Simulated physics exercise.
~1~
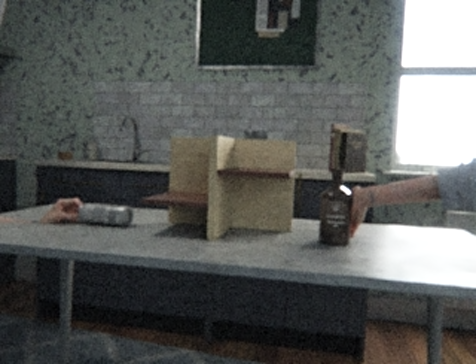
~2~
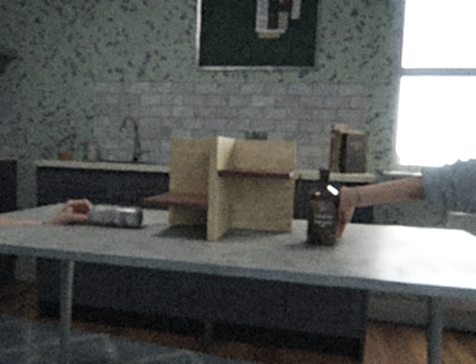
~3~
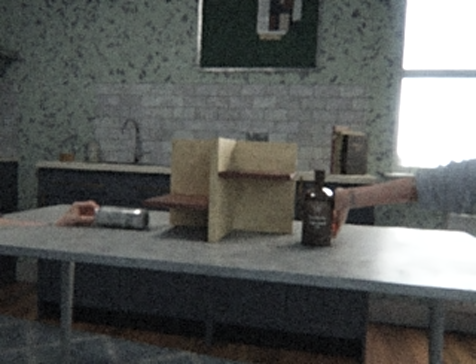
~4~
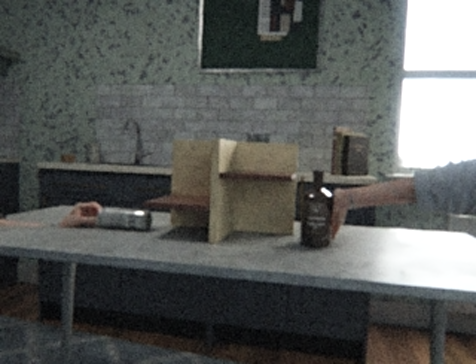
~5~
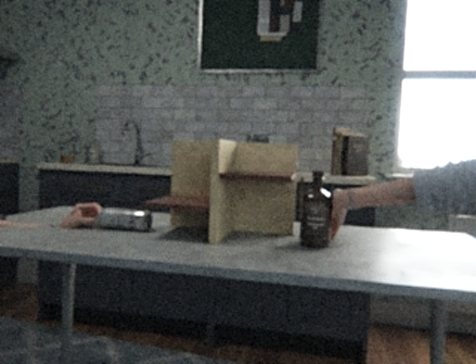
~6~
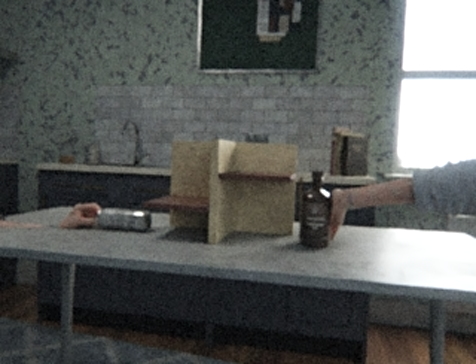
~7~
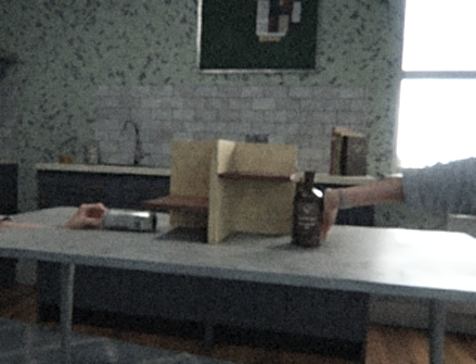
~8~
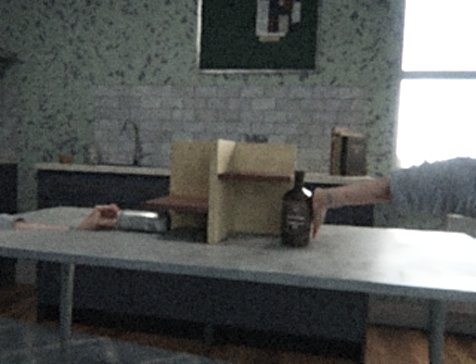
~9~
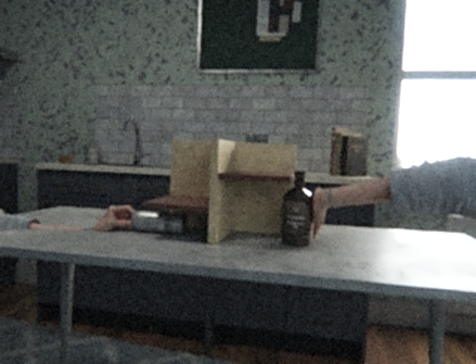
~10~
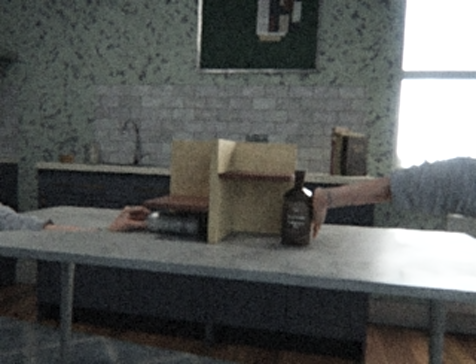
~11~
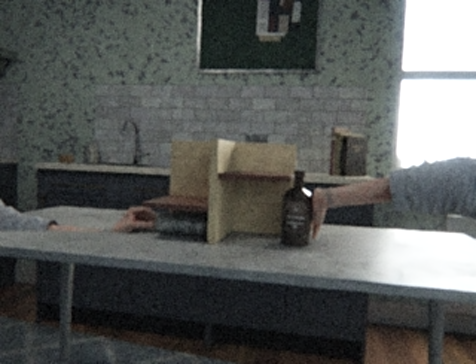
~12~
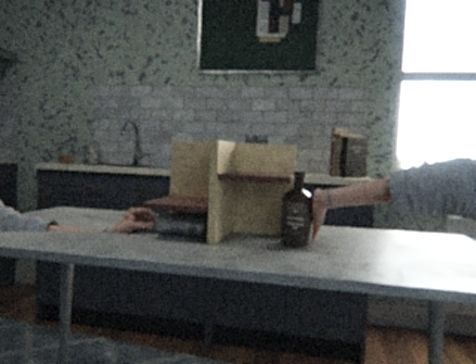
In the video, two hands push objects toward a two-sided shelf on a table, a brown bottle moving left and a white can on its side moving right. The bottle stops upright at the shelf's right edge, while the can slides in under the left shelf.
